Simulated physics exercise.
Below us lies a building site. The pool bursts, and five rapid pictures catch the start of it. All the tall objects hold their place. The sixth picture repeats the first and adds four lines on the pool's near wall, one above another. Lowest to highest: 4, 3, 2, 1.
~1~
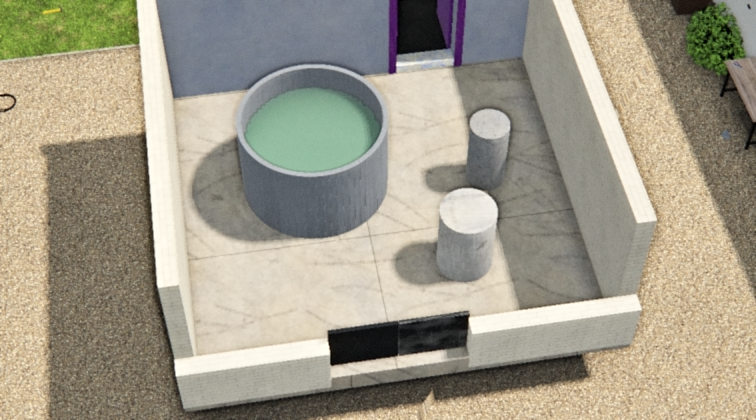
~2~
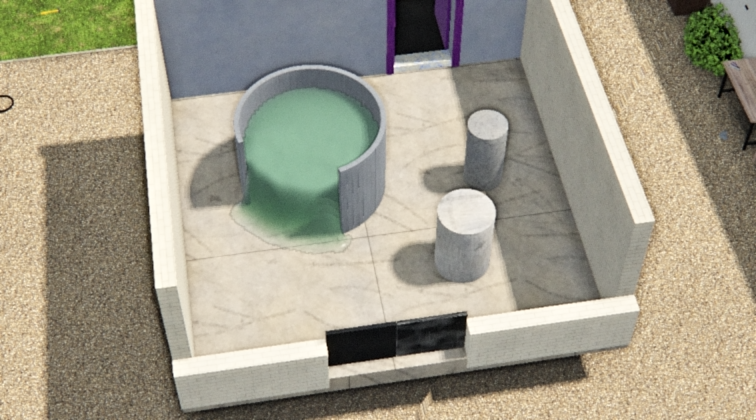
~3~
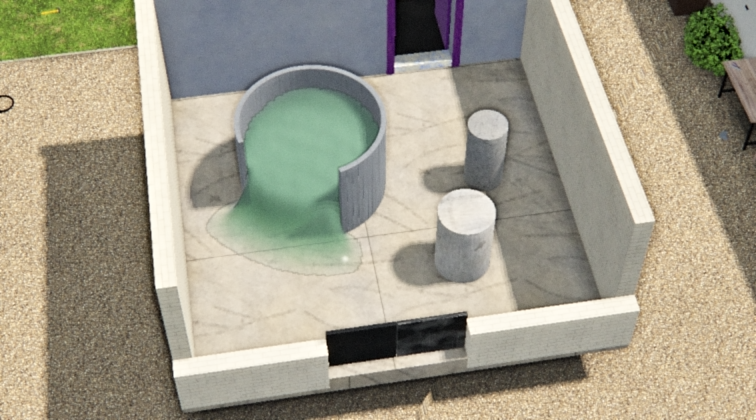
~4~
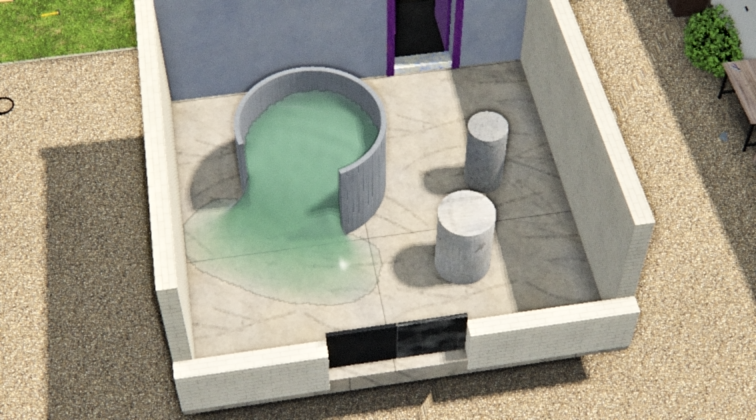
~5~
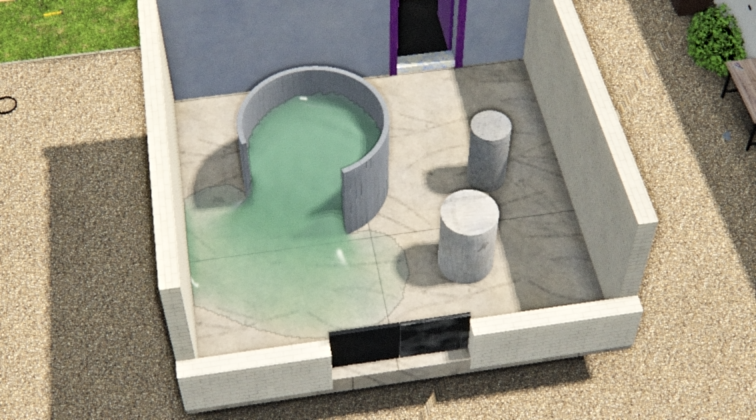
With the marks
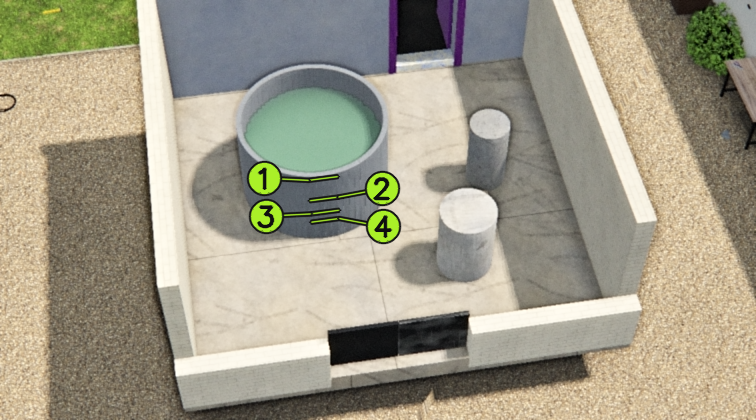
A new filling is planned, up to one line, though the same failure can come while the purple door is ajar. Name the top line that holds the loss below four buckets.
Go for 2.
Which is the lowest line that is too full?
Here it is line 1.
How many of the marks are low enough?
Three.
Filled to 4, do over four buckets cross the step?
No, that is safe.
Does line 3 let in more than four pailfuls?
No, not at all.
On the marked copy, 1 at (323, 178); 2 at (324, 198); 3 at (324, 212); 4 at (325, 220); from the bottom up 4, 3, 2, 1.
Choosing 1, about 9 bucketfuls get in.
Choosing 2, a bucket or two gets in.
Choosing 3, nothing gets over.
Choosing 4, nothing gets over.
